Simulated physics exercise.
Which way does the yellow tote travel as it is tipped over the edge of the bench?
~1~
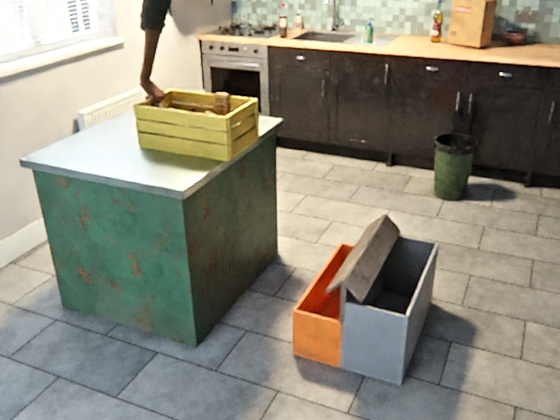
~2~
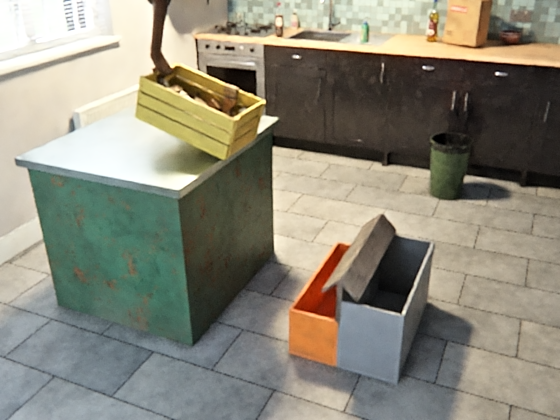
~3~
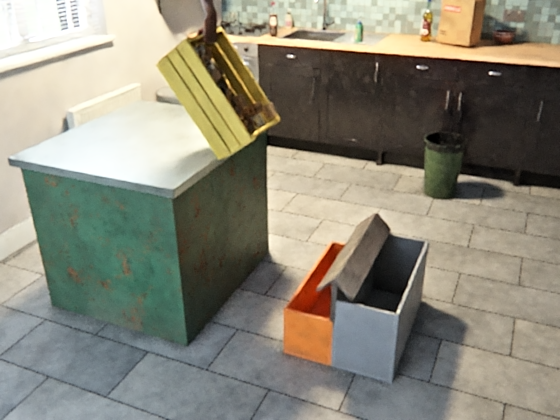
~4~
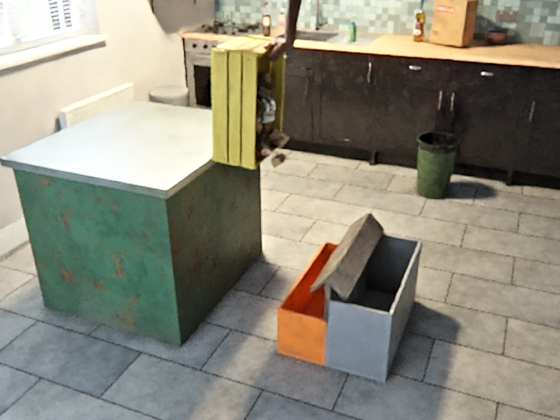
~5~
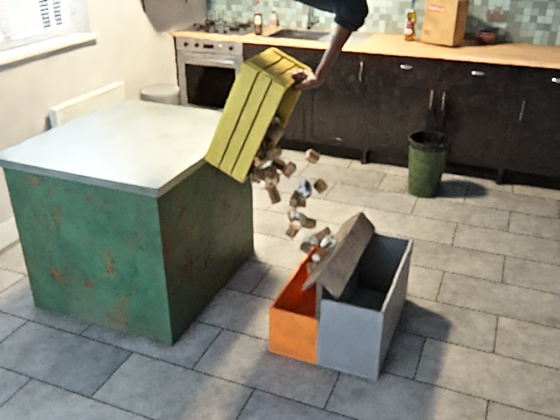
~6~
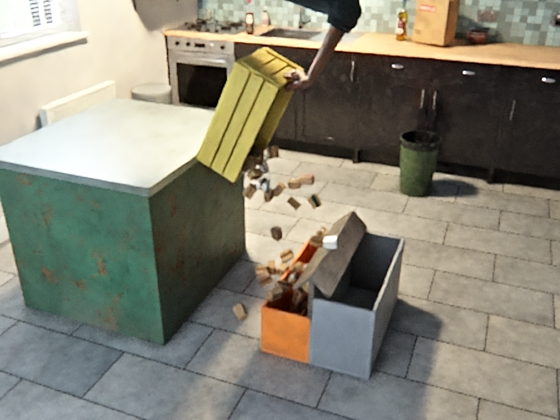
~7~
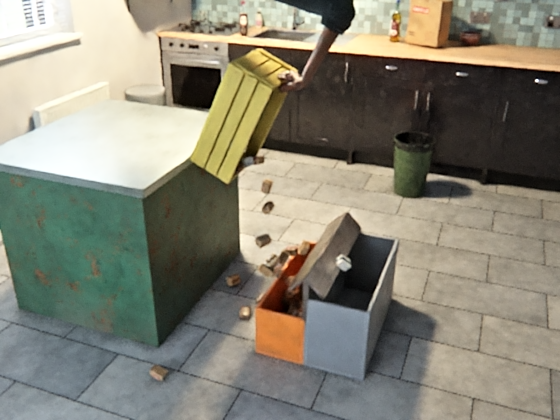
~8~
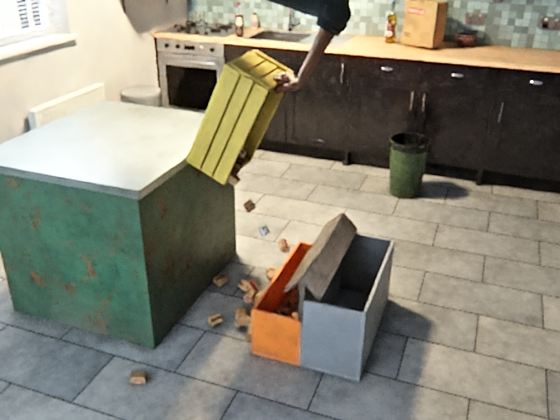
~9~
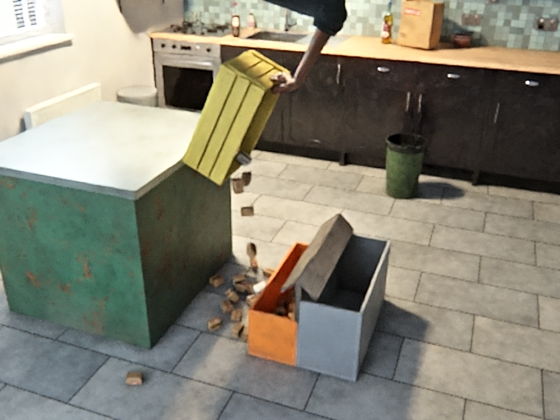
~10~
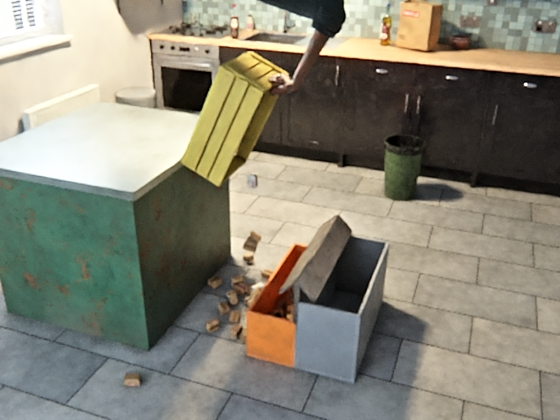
The yellow tote moves to the right as the viewer sees it, out over the edge of the green bench.
